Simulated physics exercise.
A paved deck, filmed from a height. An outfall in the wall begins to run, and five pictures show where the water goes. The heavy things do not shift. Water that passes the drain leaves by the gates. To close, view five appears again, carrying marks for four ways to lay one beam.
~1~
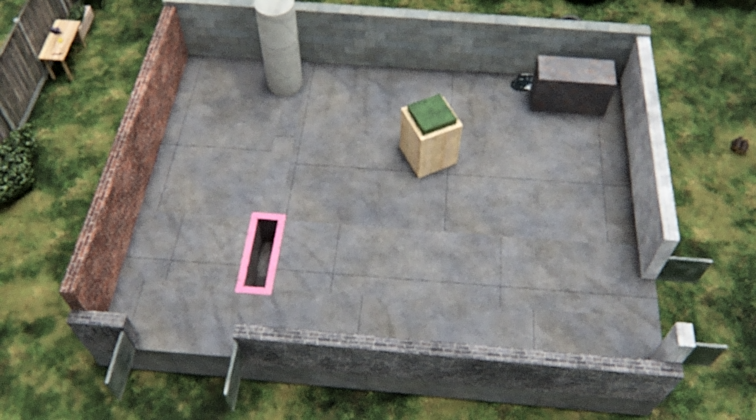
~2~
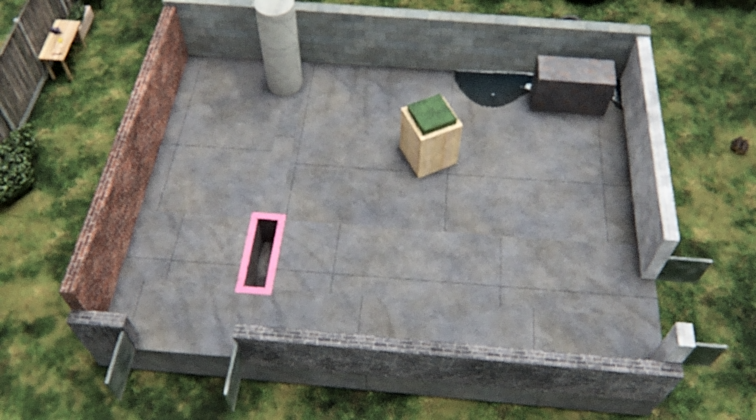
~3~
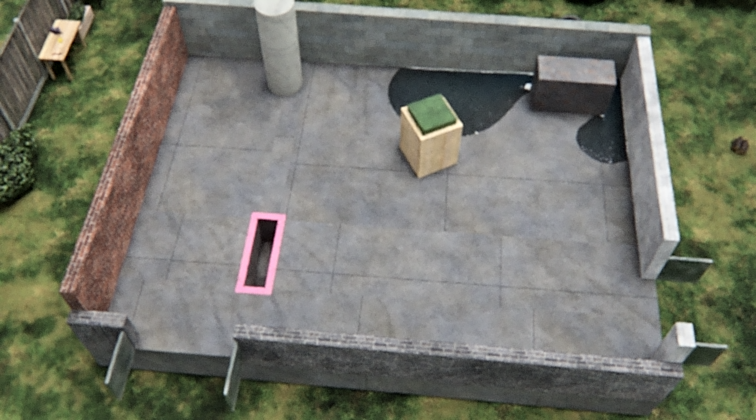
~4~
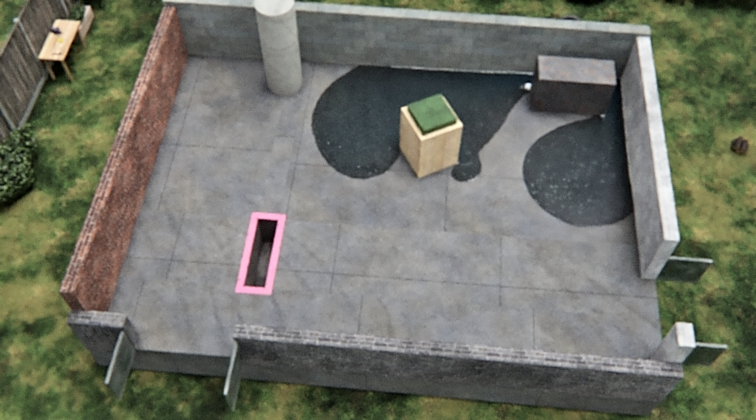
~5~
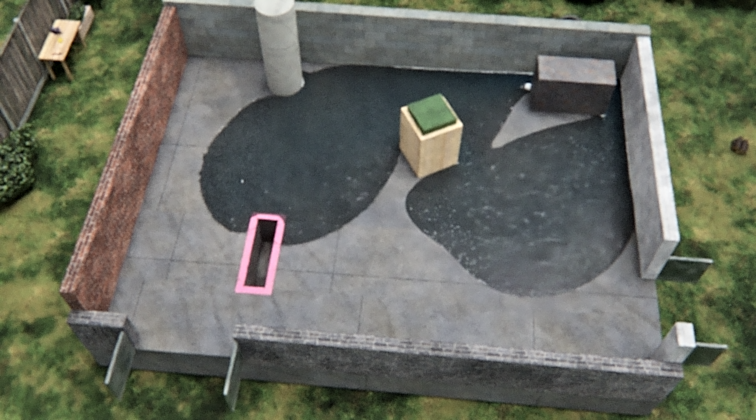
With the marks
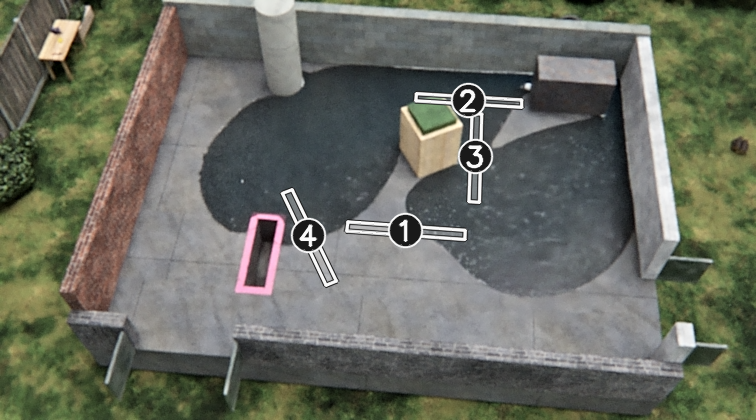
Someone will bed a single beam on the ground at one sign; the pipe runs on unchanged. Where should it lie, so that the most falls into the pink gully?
I would pick place 1.
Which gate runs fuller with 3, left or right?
The left gate.
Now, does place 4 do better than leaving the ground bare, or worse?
Place 4 is worse.
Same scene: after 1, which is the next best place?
Here it is place 3.
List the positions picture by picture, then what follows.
Outfall partly hidden; pink gully at (261, 252); open gate at (191, 341); open gate at (646, 316); water covers 1 % of the ground and shows as far out as (522, 85); pink gully still dry.
Water covers 3 % of the ground and shows as far out as (468, 95); pink gully still dry.
Water covers 10 % of the ground and shows as far out as (394, 91); pink gully still dry.
Water covers 23 % of the ground and shows as far out as (329, 157); pink gully still dry.
Water covers 46 % of the ground and shows as far out as (210, 197); pink gully taking water.
On the marked copy, 1 from (347, 226) to (465, 234); 2 from (416, 97) to (521, 103); 3 from (474, 202) to (476, 113); 4 from (287, 191) to (331, 283).
For place 1, about 25 % of the stream runs into the pink gully, about 74 % out by the gates.
For place 2, about 10 % of the stream runs into the pink gully, about 90 % out by the gates.
For place 3, about 18 % of the stream runs into the pink gully, about 81 % out by the gates.
For place 4, about 7 % of the stream runs into the pink gully, about 91 % out by the gates.
